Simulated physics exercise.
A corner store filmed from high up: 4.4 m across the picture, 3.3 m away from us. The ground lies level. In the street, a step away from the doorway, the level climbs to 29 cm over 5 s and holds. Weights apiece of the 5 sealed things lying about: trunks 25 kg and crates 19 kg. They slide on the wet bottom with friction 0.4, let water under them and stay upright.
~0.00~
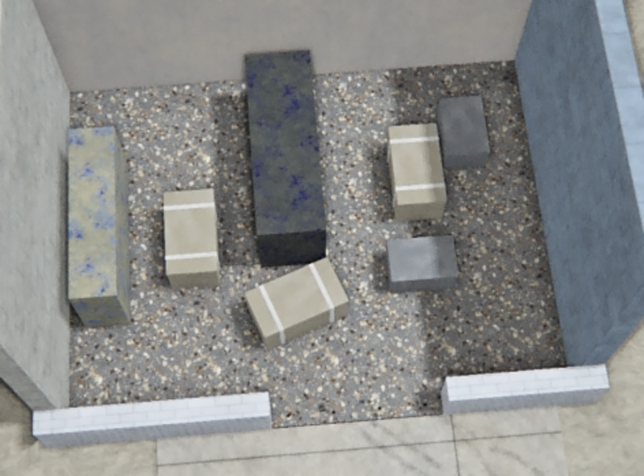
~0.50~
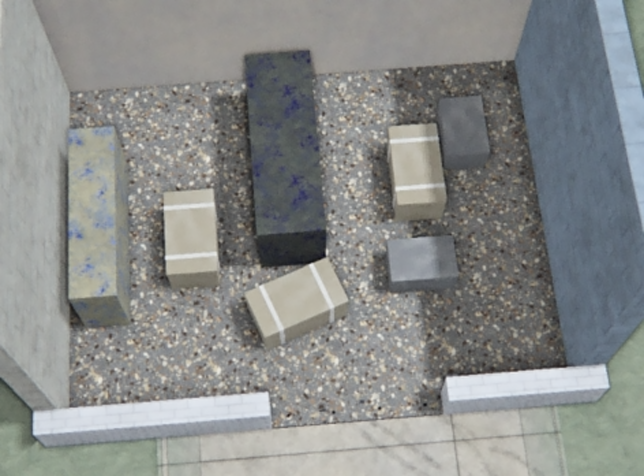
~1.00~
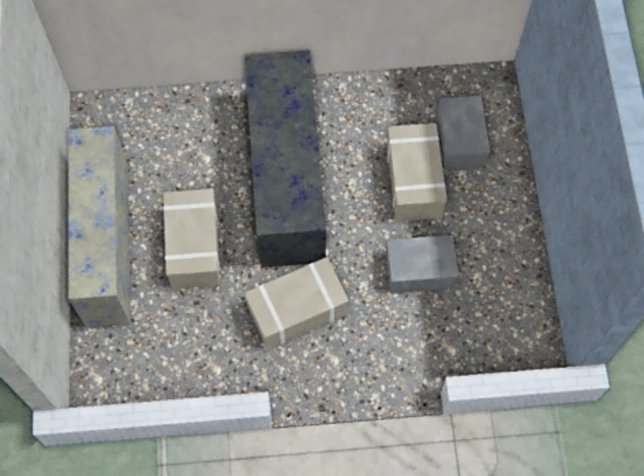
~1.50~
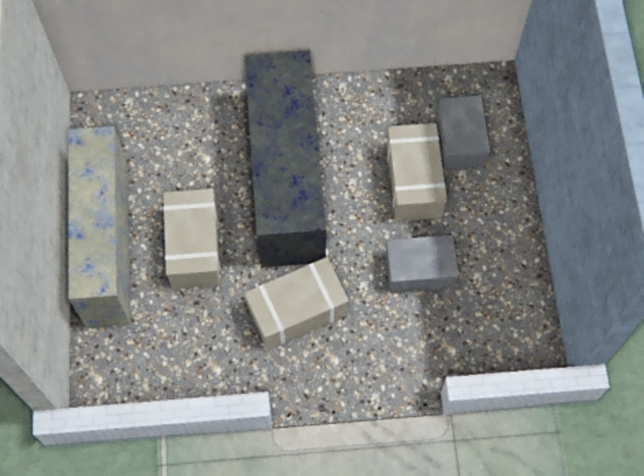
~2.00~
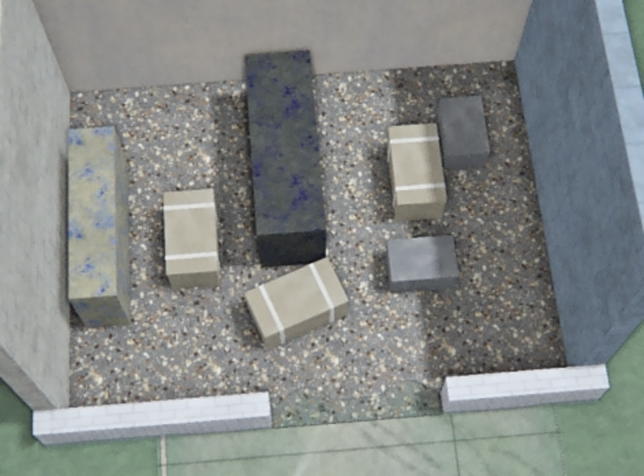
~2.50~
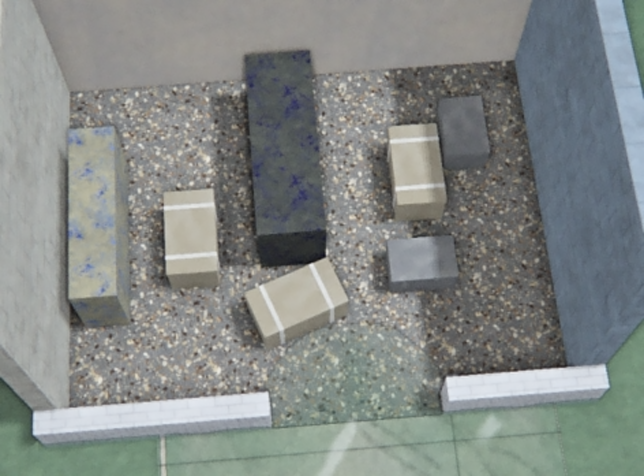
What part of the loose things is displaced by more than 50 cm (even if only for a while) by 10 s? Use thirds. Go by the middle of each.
That comes to two thirds or above.
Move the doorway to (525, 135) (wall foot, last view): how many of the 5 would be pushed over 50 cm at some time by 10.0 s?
Then 5.
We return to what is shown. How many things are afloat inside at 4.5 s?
I count 0.
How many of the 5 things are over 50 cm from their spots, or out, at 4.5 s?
0 of them.
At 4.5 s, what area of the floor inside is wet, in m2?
About 6.0 m2.
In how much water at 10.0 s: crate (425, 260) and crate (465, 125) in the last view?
Roughly 16 and 26 cm.
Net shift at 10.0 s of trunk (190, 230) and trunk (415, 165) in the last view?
In turn: 100 cm, 80 cm.
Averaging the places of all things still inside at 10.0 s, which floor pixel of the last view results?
Near (324, 199).
After 3.5 s 0 of 5 are over 50 cm from their spots; 0 afloat.
After 4.5 s 0 of 5 are over 50 cm from their spots; 0 afloat.
After 7.0 s 5 of 5 are over 50 cm from their spots; 4 afloat.
After 10.0 s 5 of 5 are over 50 cm from their spots, and 5 have been at some point; 5 afloat.
